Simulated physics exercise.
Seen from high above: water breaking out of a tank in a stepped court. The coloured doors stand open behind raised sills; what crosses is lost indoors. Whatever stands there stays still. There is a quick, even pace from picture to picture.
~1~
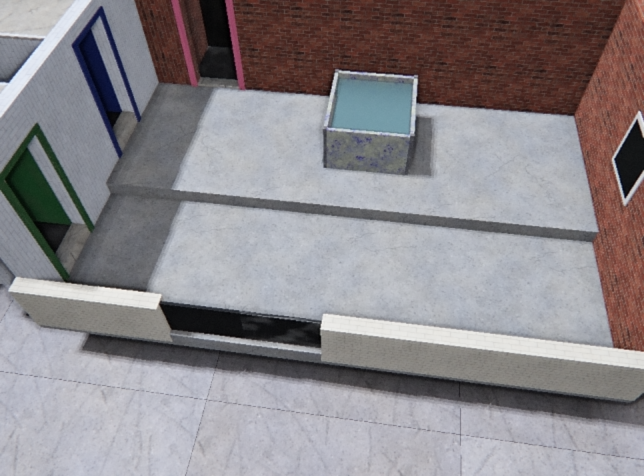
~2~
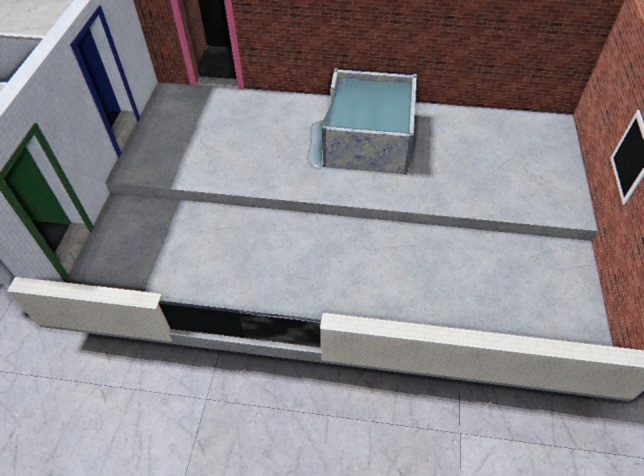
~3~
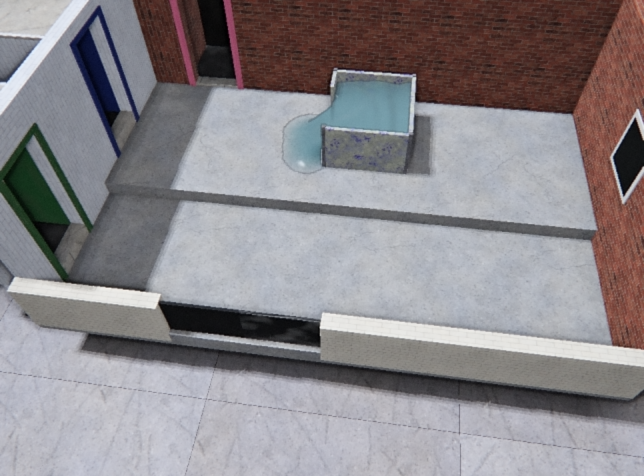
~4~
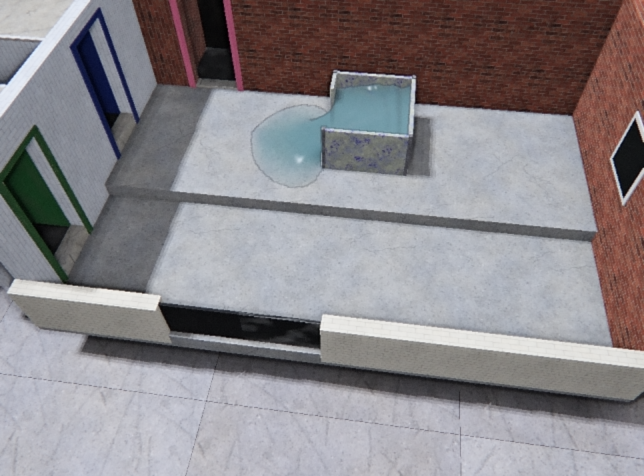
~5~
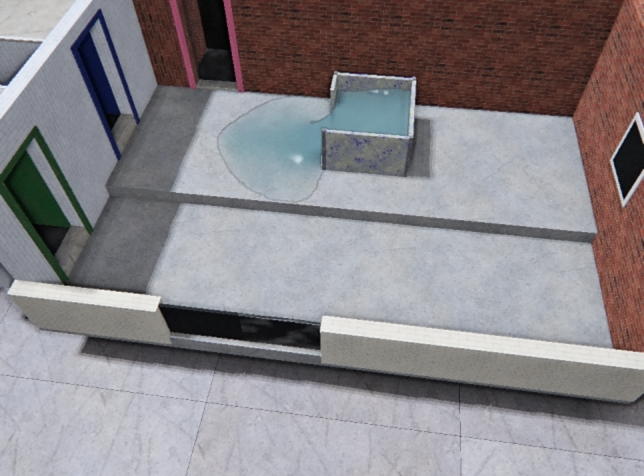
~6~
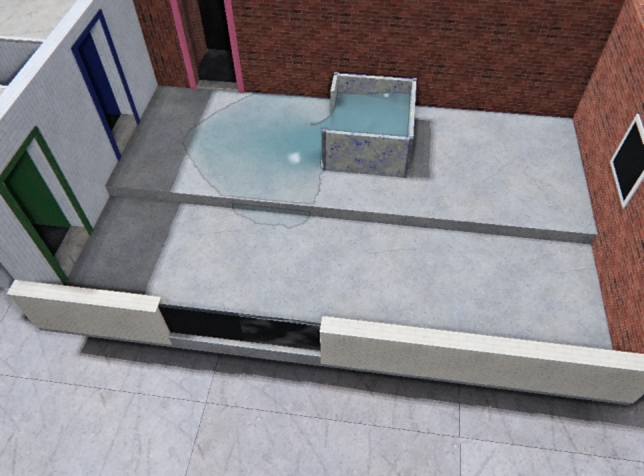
In a stepped courtyard with brick walls and open coloured doorways, water breaks out of the left side of a raised square tank, spreads leftward in a widening pool across the upper level, and runs over the step's edge.
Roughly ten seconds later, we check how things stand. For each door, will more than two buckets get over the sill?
As I see it, most likely the blue door will not exceed two buckets, most likely the pink door will exceed two buckets, most likely the green door will not exceed two buckets.
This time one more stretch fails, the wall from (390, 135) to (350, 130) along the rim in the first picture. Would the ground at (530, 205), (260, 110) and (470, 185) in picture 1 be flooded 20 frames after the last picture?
The first spot is spared, the second spared, the third spared.
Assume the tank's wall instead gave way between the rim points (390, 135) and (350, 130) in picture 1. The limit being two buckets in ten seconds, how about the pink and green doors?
Result - pink door: Below threshold, green door: Below threshold.
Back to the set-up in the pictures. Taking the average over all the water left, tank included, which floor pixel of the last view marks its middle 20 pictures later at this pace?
It is near (212, 172).
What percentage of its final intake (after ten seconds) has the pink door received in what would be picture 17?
My estimate is close to 15 per cent.
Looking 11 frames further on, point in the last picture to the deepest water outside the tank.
About at (155, 93).
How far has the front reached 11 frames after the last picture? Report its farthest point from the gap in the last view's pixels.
About (53, 308).
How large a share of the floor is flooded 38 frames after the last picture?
My estimate is roughly 60 percent.
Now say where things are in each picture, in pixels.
The first frame shows the open tank at (372, 106) is whole and still.
In the second frame, the front is at (322, 123), out from the gap at (330, 131).
In the third frame, water pours out at (330, 133) and has run to (294, 122).
In the fourth frame, the front is at (258, 129), out from the gap at (330, 137).
In the fifth frame, water pours out at (330, 138) and has run to (222, 136).
In the sixth frame, water pours out at (330, 139) and has run to (188, 144).
A moment on, water covers 30 % of the floor; the blue door wet at the sill, nothing in, the pink door wet at the sill, nothing in, the green door not reached.
Next, water covers 40 % of the floor; the blue door under two buckets in, the pink door under two buckets in, the green door wet at the sill, nothing in.
Then, water covers 40 % of the floor; the blue door under two buckets in, the pink door over two buckets in, the green door wet at the sill, nothing in.
Later, water covers 60 % of the floor; the blue door under two buckets in, the pink door far over two buckets in, the green door wet at the sill, nothing in.
In the end, water covers 75 % of the floor; the blue door under two buckets in, the pink door far over two buckets in, the green door wet at the sill, nothing in.
